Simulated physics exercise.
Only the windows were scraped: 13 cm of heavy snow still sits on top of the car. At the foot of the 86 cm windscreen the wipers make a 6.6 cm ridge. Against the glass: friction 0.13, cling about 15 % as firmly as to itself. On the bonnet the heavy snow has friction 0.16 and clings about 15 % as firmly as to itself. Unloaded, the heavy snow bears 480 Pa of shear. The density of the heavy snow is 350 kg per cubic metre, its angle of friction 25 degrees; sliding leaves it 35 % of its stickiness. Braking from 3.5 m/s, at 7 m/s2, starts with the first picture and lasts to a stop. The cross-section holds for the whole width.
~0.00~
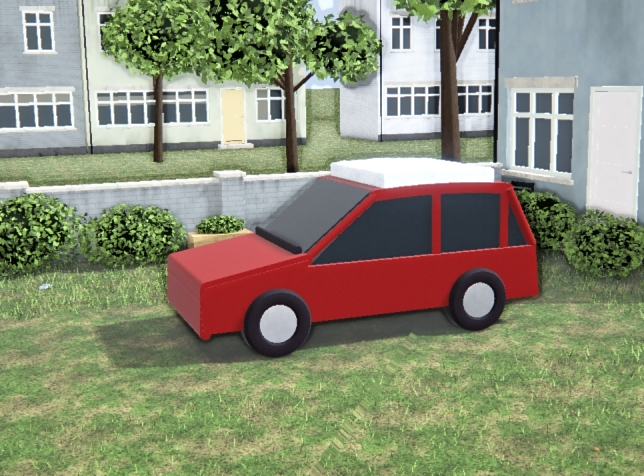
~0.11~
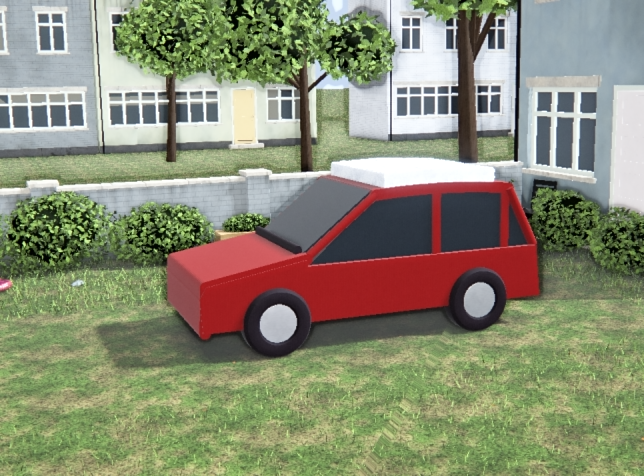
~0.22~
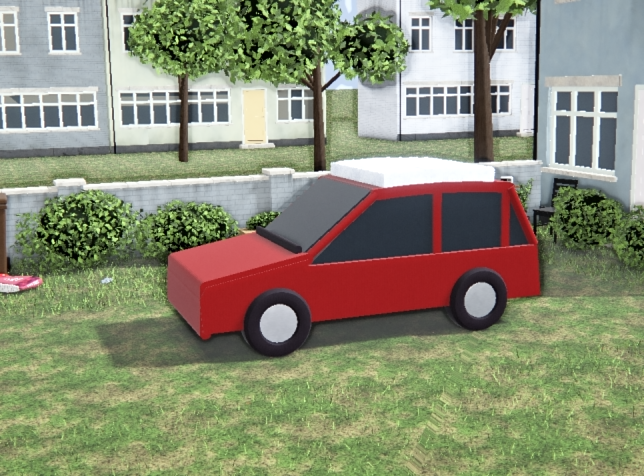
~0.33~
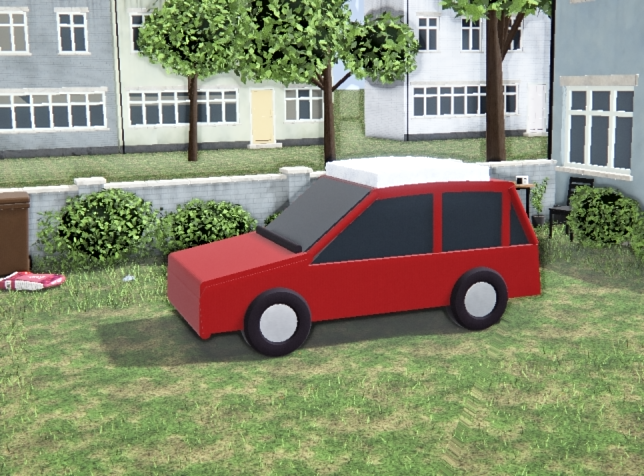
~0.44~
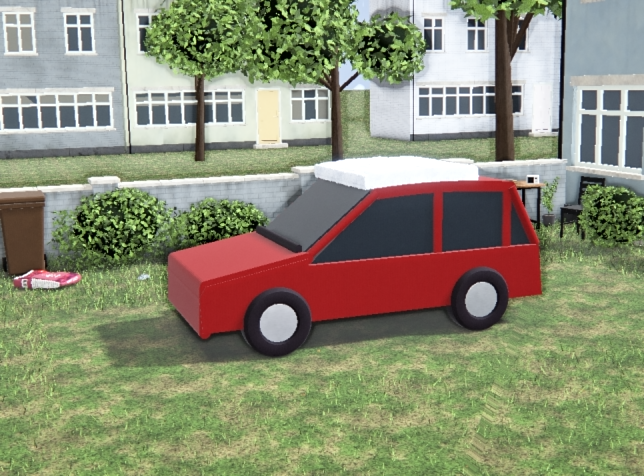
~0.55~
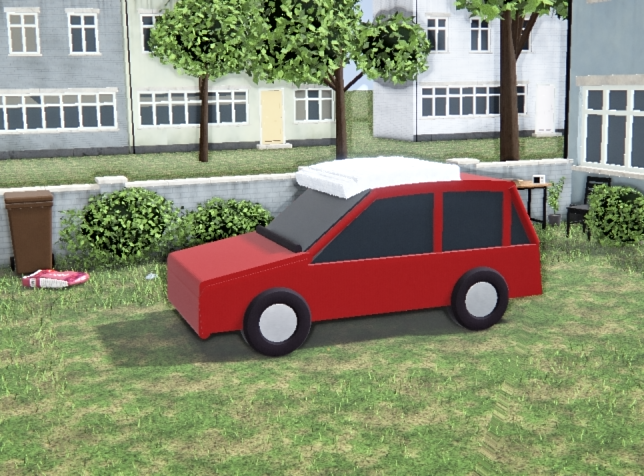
Red car braking on grass before houses and trees, the white snow slab on its roof sliding forward over the windscreen.
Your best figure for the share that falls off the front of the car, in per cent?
Close to 92 per cent.
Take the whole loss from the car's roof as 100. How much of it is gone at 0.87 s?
About 90 %.
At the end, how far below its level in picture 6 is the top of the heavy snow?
Roughly 60 cm.
After 0.87 s, 9 % of the snow is on the roof, 58 % on the glass, 34 % on the bonnet and none has gone off the nose.
After 1.25 s, none of the snow is on the roof, 3 % on the glass, 87 % on the bonnet and 10 % has gone off the nose.
After 1.62 s, none of the snow is on the roof, 3 % on the glass, 35 % on the bonnet and 62 % has gone off the nose.
After 2.00 s, none of the snow is on the roof, 3 % on the glass, 8 % on the bonnet and 89 % has gone off the nose.
After 2.40 s, none of the snow is on the roof, 3 % on the glass, 5 % on the bonnet and 92 % has gone off the nose.
